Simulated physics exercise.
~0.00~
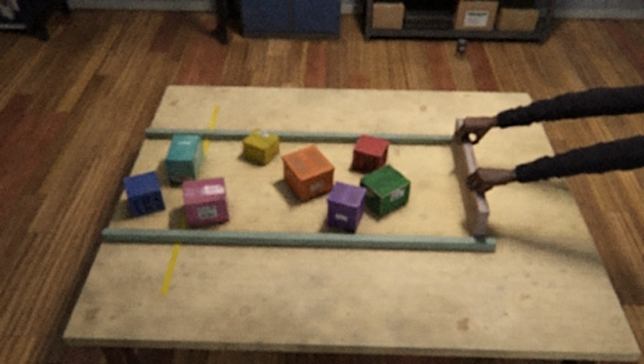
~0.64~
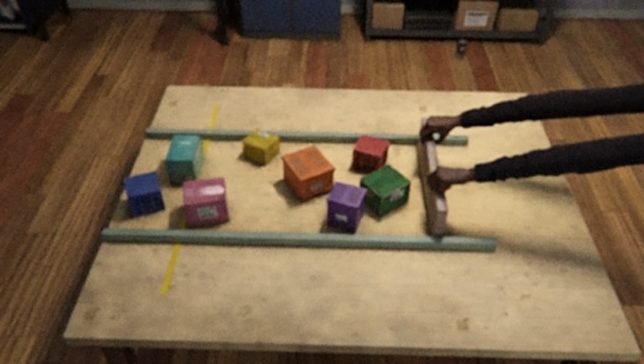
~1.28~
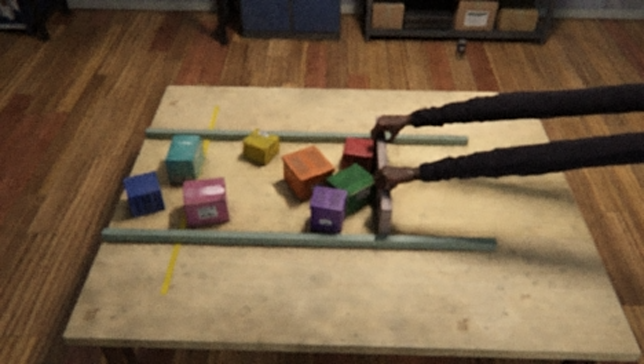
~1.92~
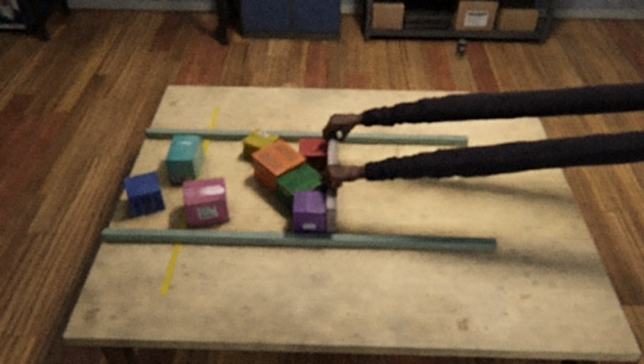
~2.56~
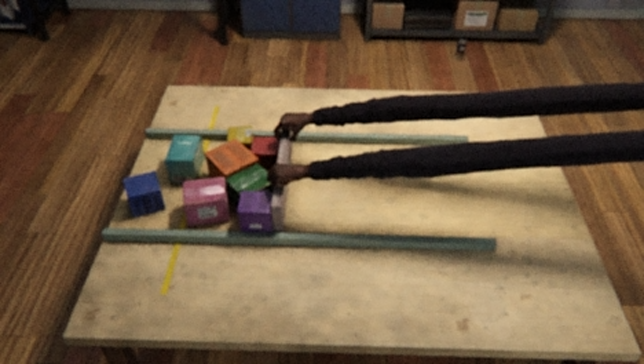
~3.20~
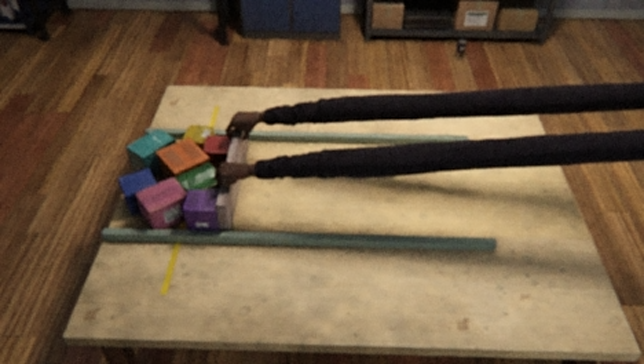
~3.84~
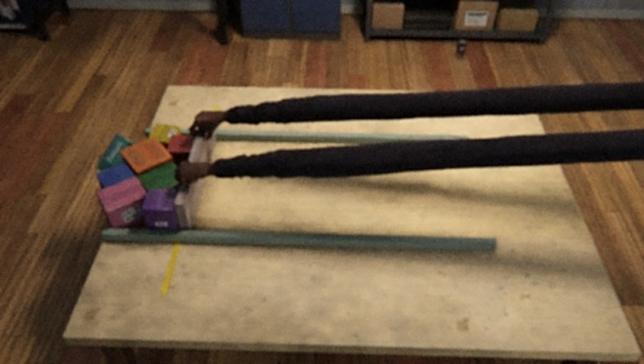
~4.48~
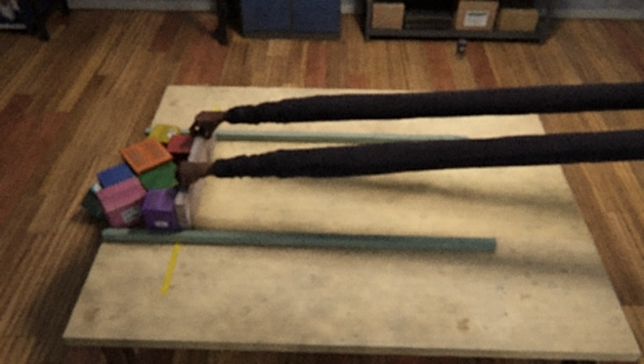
On a low wooden platform between two battens, a pair of dark-sleeved arms pushes an upright plank leftward, gathering eight colourful boxes into a cluster and shoving them to the left edge, where the plank stops and the turquoise box drops off while most of the others stay bunched.
